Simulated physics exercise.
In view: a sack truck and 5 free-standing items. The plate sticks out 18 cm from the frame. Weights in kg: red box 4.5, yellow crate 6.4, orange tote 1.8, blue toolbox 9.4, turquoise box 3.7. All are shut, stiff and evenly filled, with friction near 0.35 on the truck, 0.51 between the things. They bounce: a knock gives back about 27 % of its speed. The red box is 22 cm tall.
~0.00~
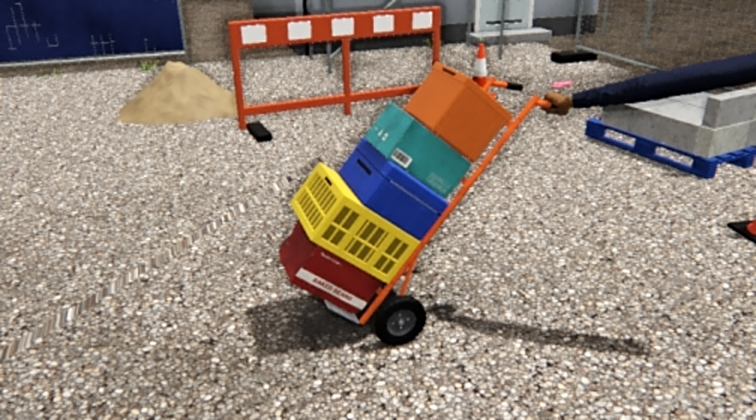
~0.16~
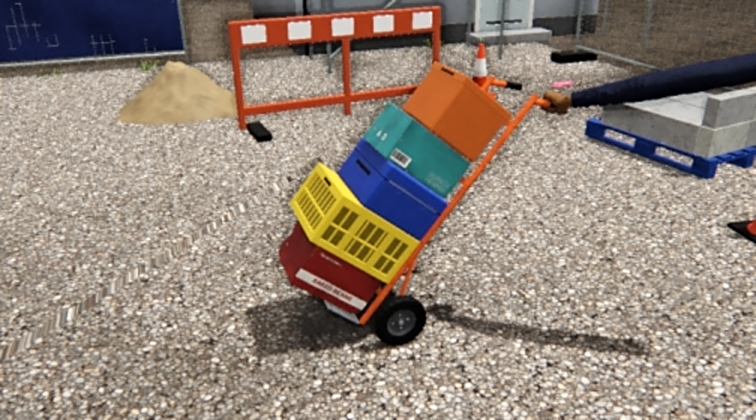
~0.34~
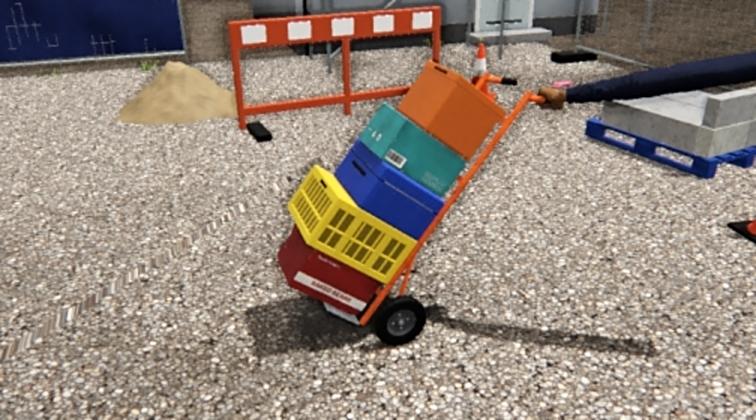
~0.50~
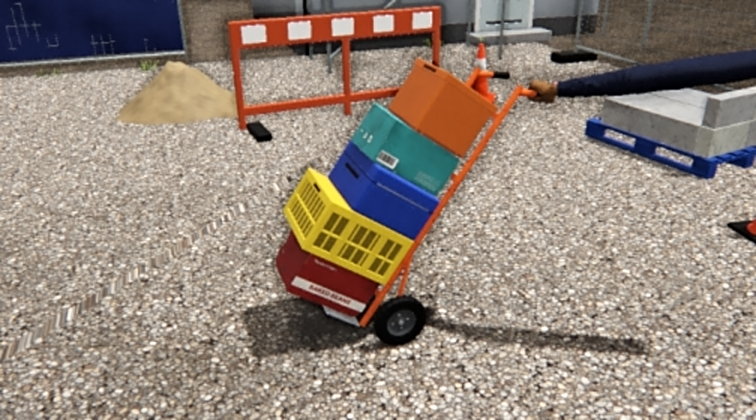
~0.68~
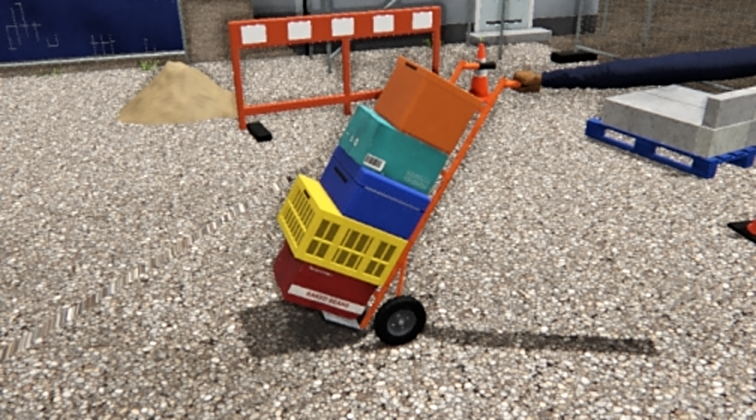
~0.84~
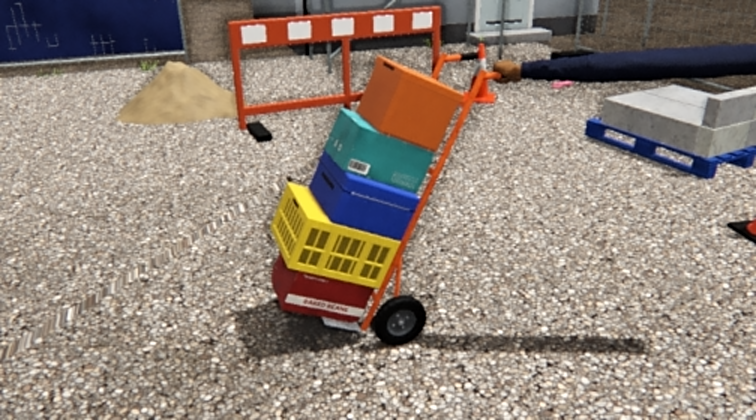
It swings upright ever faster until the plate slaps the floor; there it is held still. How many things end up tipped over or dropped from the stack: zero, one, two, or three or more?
Lost: Not one.
Around 1.44 s, truck upright; yellow crate tipped 4° against what carries it near (301, 267); red box tipped 4° against what carries it near (315, 306); orange tote tipped 4° against what carries it.
Around 1.84 s, as before.
Around 2.34 s, truck upright; orange tote shifted 5 cm; turquoise box shifted 4 cm; blue toolbox shifted 3 cm.
Finally (3.6 s), all 5 still in place (within 10 cm). Final places as that camera would see them, red box near (315, 306), yellow crate near (302, 267).
